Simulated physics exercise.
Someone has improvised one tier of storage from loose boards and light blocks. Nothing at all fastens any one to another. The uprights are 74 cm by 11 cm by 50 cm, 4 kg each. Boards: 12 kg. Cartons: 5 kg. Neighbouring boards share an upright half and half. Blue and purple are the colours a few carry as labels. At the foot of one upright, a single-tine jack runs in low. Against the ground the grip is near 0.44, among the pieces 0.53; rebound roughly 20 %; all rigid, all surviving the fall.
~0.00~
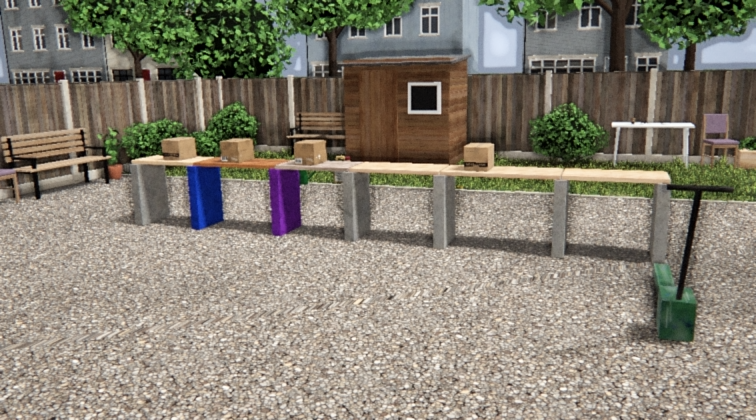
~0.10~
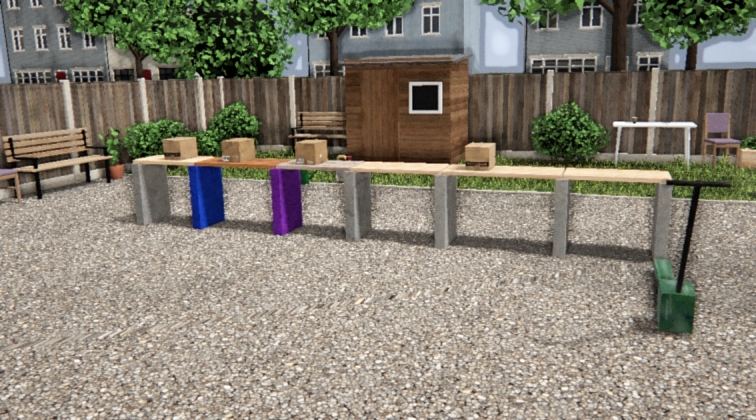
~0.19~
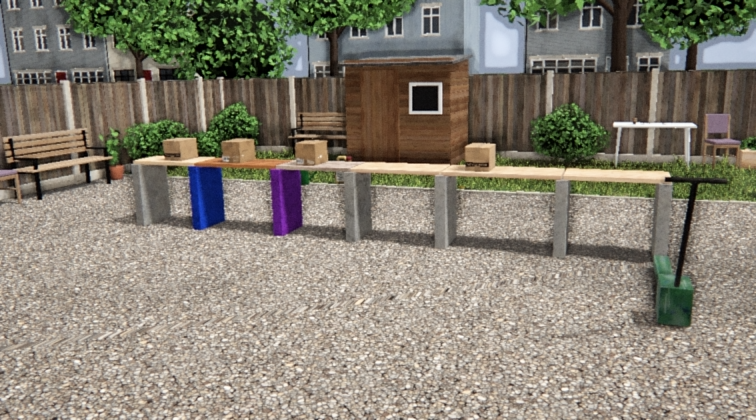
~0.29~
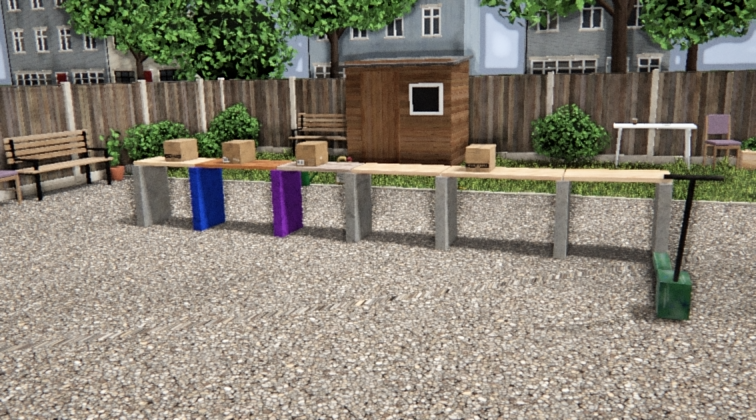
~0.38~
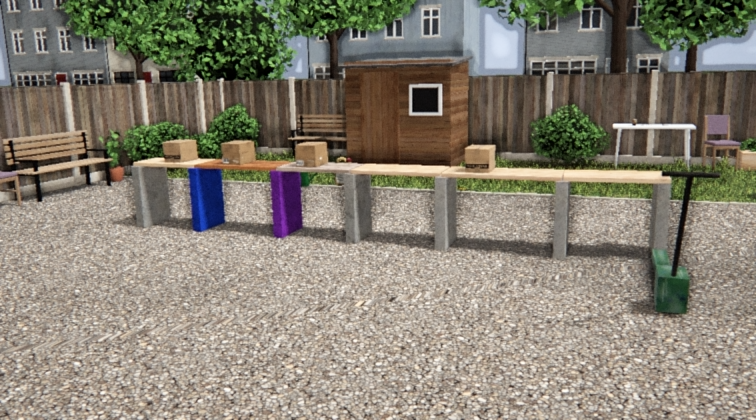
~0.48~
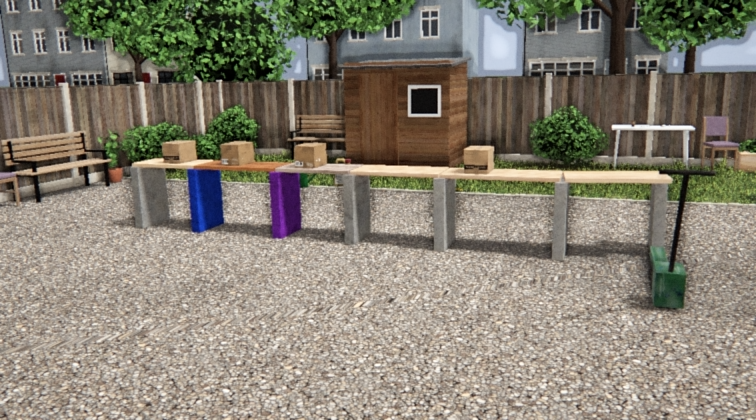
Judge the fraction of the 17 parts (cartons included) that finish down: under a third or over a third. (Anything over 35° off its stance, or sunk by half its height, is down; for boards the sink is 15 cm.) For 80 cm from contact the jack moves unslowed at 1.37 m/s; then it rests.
I would say fewer than one in three of them end down.
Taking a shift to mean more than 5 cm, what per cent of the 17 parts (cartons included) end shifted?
It comes to 10 percent.
Around 0.62 s, none of the 17 pieces down, 2 disturbed.
Around 1.12 s, 1 of the 17 pieces down.
Finally (5.9 s), 1 of the 17 pieces down; purple upright unmoved; blue upright unmoved. That is 6 per cent. Seen by the last camera, middles, purple upright near (286, 202), blue upright near (206, 197).
